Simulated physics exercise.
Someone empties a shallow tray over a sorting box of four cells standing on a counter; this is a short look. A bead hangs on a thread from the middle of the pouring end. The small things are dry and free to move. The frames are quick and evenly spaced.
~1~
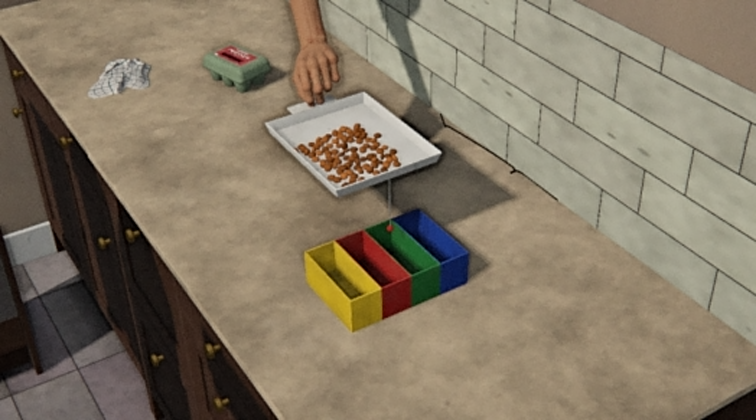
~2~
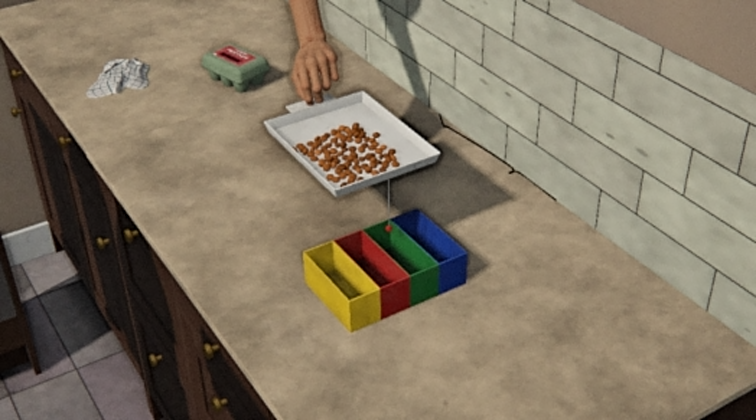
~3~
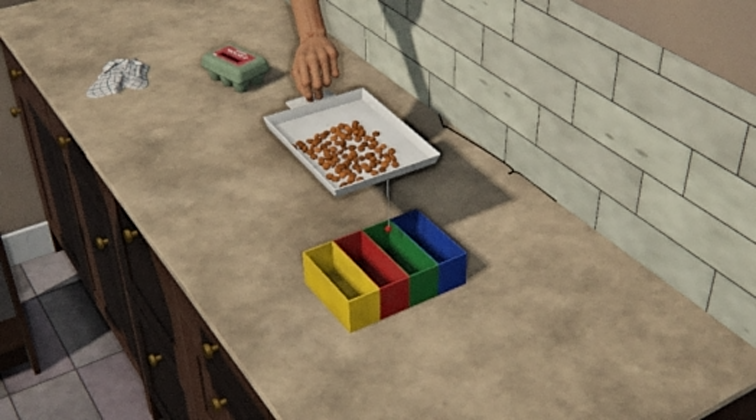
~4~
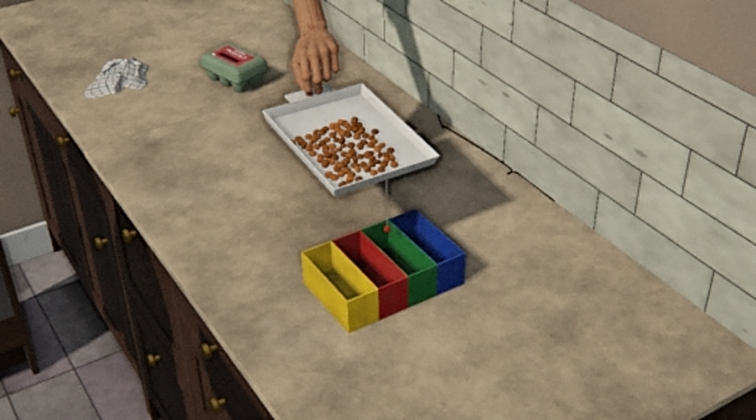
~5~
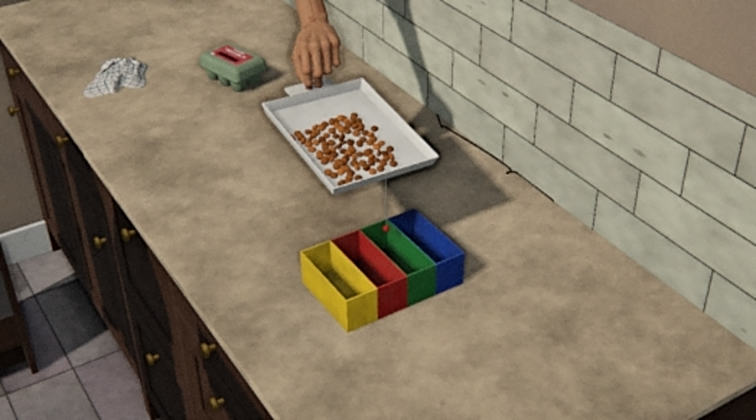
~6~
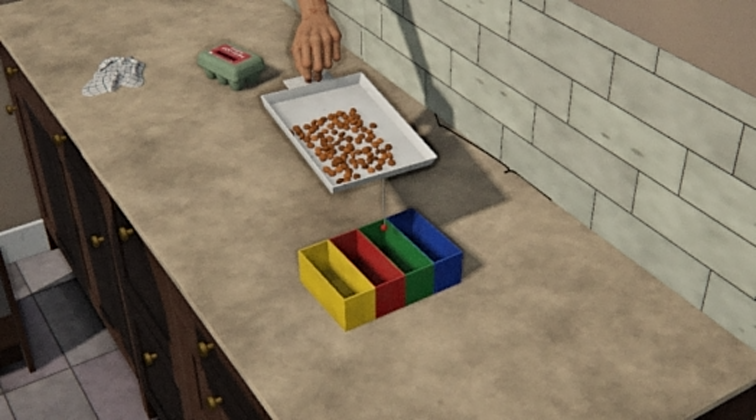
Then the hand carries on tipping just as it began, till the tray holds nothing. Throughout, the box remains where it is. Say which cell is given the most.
The blue cell is given the most.
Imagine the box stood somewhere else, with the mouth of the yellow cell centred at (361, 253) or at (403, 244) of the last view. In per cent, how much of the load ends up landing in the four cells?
You'd get 100 per cent first and 90 per cent second.
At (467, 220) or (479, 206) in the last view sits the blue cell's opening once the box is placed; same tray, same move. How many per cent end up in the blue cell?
It comes to roughly 10 per cent in one try and roughly 0 per cent in the next.
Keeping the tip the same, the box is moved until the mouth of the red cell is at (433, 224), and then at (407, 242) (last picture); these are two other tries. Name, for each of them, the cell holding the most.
Position one: The cell in red. Position two: The green cell.
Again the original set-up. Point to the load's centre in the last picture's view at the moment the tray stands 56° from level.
About (386, 155).
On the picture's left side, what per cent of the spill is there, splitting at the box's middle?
Around 0 %.
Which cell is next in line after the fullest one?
It's green.
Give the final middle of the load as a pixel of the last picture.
Close to (427, 265), more or less.
Shortly afterwards, tray tipped steeply; the whole lot on the tray.
Next, tray tipped right over; near a quarter on the tray; near a quarter in the blue cell; near a quarter in the green cell; only a few in the red cell; near a third falling or outside the box.
Some moments later, tray tipped past a quarter turn; near half in the blue cell; near a quarter in the green cell; a little in the red cell; near a quarter falling or outside the box.
In the end, tray tipped past a quarter turn; near half in the blue cell; near a quarter in the green cell; a little in the red cell; none at all in the yellow cell; near a quarter outside the box.
